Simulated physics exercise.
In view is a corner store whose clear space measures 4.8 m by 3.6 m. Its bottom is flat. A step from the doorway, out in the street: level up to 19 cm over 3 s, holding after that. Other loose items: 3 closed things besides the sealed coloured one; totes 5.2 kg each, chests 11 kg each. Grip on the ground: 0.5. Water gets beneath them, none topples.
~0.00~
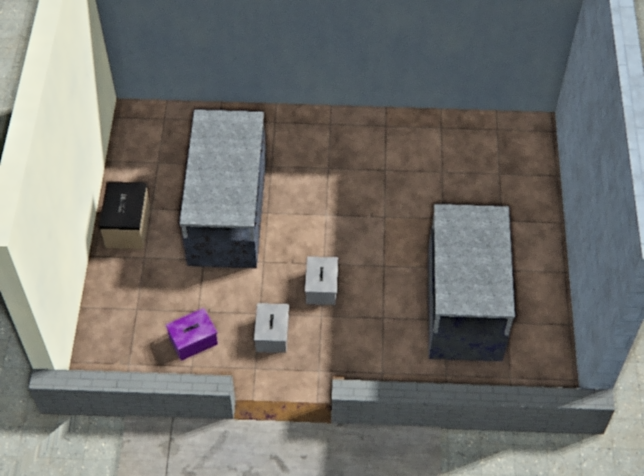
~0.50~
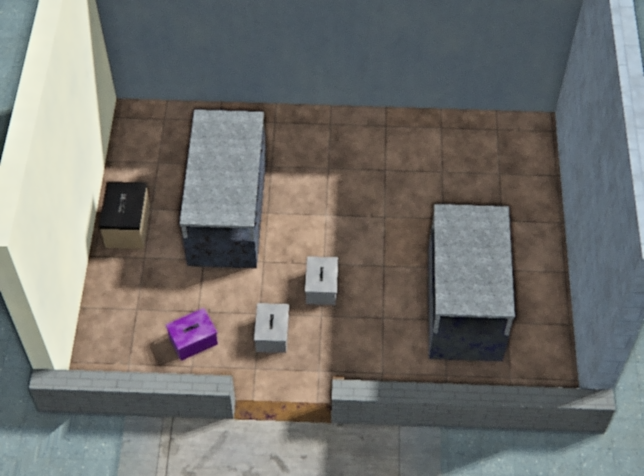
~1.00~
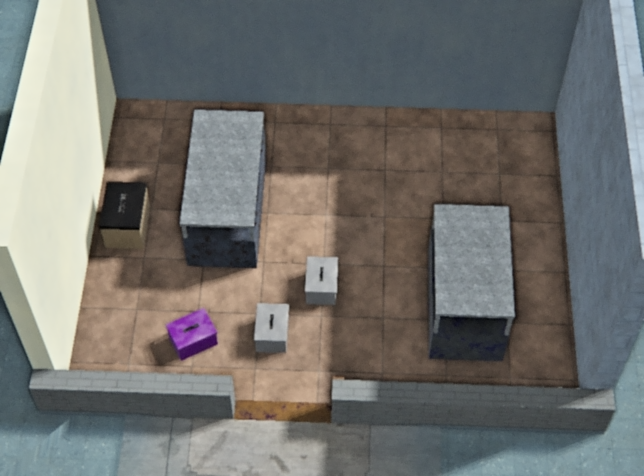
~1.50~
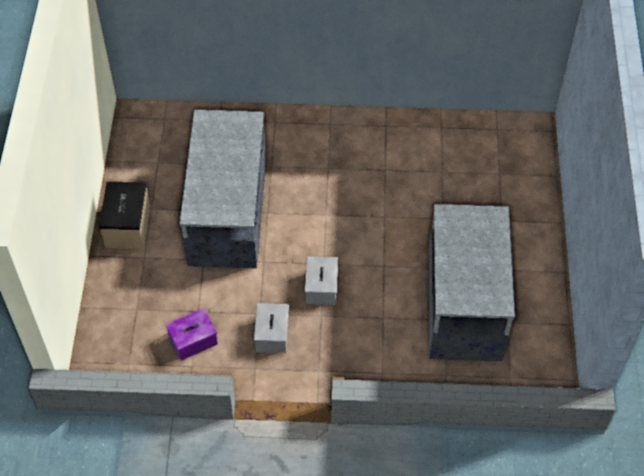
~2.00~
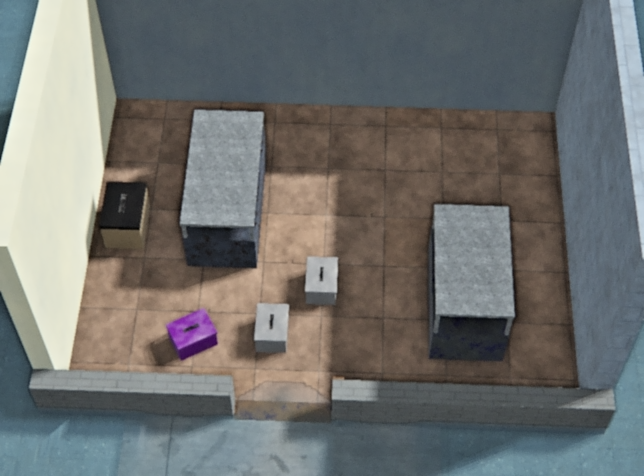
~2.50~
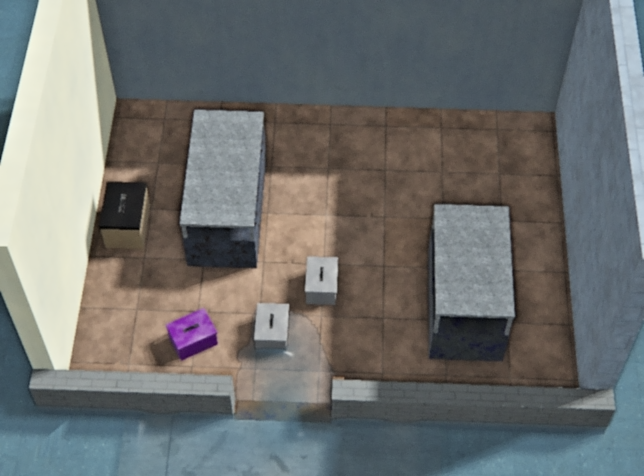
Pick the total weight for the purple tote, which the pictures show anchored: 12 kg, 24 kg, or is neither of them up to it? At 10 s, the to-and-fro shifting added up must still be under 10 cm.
12 kg is enough.
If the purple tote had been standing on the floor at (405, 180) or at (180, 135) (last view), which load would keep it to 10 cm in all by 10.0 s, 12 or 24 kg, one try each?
Note, in order: Both OK; both OK.
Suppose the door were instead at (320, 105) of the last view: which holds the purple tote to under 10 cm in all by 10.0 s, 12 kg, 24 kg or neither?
Under that change the small mass suffices.
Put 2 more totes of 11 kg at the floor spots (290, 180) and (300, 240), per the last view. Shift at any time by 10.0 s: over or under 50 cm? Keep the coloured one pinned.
Taking them in order, the first is inside the line and the second is beyond the line.
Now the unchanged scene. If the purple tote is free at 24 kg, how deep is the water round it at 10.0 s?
Close to 6 cm deep.
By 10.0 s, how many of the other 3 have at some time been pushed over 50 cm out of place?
The count comes to 2.
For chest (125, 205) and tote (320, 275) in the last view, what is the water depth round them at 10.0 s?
Depths: Near 5 cm, then near 5 cm.
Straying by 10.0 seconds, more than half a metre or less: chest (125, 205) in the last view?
Not that far.
After 3.5 s the purple tote would be 0 cm from its start with 12 kg and 0 cm from its start with 24 kg; 2 cm of water round it then.
After 4.5 s the purple tote would be 0 cm from its start with 12 kg and 0 cm from its start with 24 kg; 3 cm of water round it then.
After 7.0 s the purple tote would be 0 cm from its start with 12 kg and 0 cm from its start with 24 kg; 4 cm of water round it then.
After 10.0 s the purple tote would be 0 cm from its start with 12 kg and 0 cm from its start with 24 kg; 6 cm of water round it then.
